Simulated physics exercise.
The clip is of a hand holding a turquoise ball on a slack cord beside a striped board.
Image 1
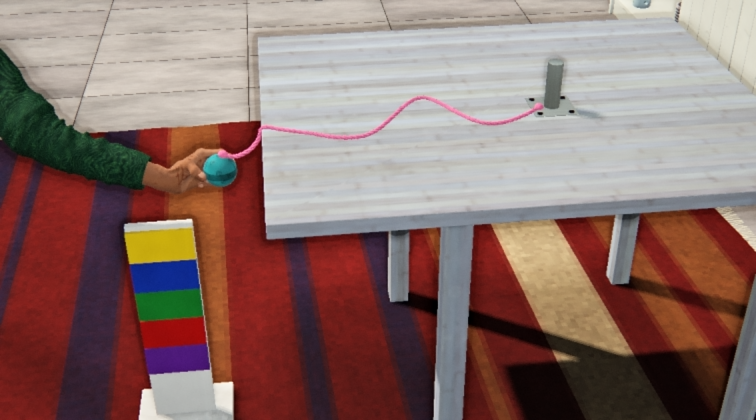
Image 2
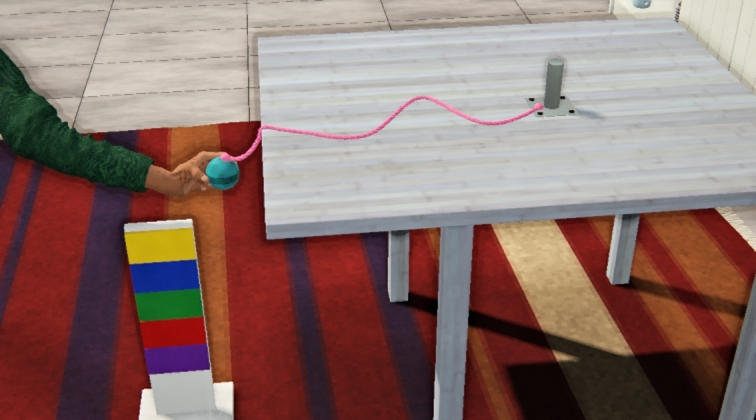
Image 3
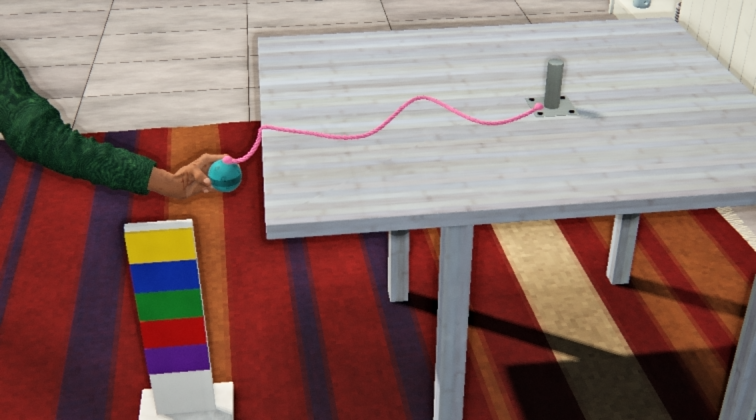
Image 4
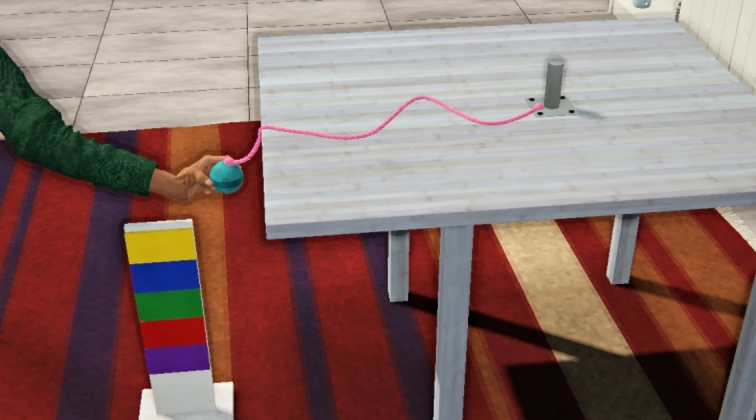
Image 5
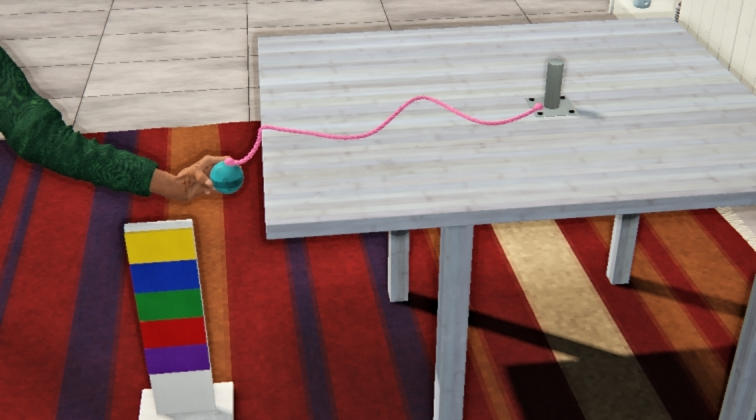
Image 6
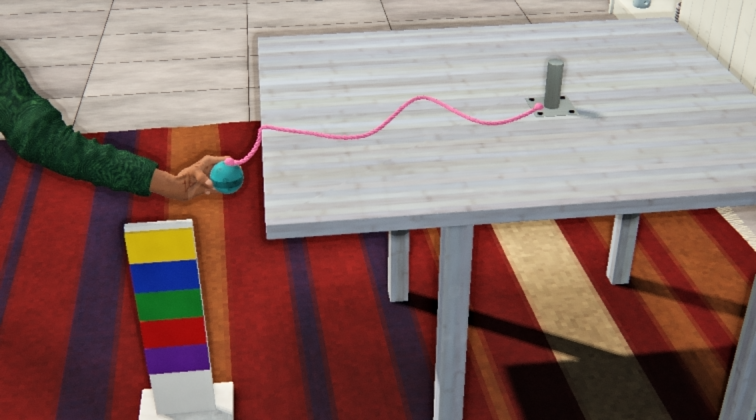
To begin with, a hand in a green sleeve holds a turquoise ball on a slack pink cord, which runs across a pale table to a metal post, beside a board striped yellow, blue, green, red and purple. The hand and ball shift very slightly down and right, then stay nearly still.
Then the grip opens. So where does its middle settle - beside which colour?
Beside blue.
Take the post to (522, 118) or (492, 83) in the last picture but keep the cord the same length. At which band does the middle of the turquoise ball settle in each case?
Green; green.
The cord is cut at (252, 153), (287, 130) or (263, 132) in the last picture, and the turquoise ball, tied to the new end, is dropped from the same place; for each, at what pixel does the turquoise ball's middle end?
The pixels are (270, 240) for the first, (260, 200) for the second and (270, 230) for the third.
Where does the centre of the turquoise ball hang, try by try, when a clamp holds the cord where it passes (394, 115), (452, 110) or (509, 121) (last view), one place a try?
Taking the tries in turn: (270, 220), (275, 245) and (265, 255).
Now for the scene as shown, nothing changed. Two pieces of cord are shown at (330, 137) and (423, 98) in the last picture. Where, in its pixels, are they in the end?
First one close to (261, 141), second close to (387, 116).
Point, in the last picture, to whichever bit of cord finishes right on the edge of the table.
(342, 138).
Soon after, ball near (286, 251); level with blue.
Then, ball near (248, 263); level with blue.
At rest, ball near (264, 263); level with blue. The blue one.
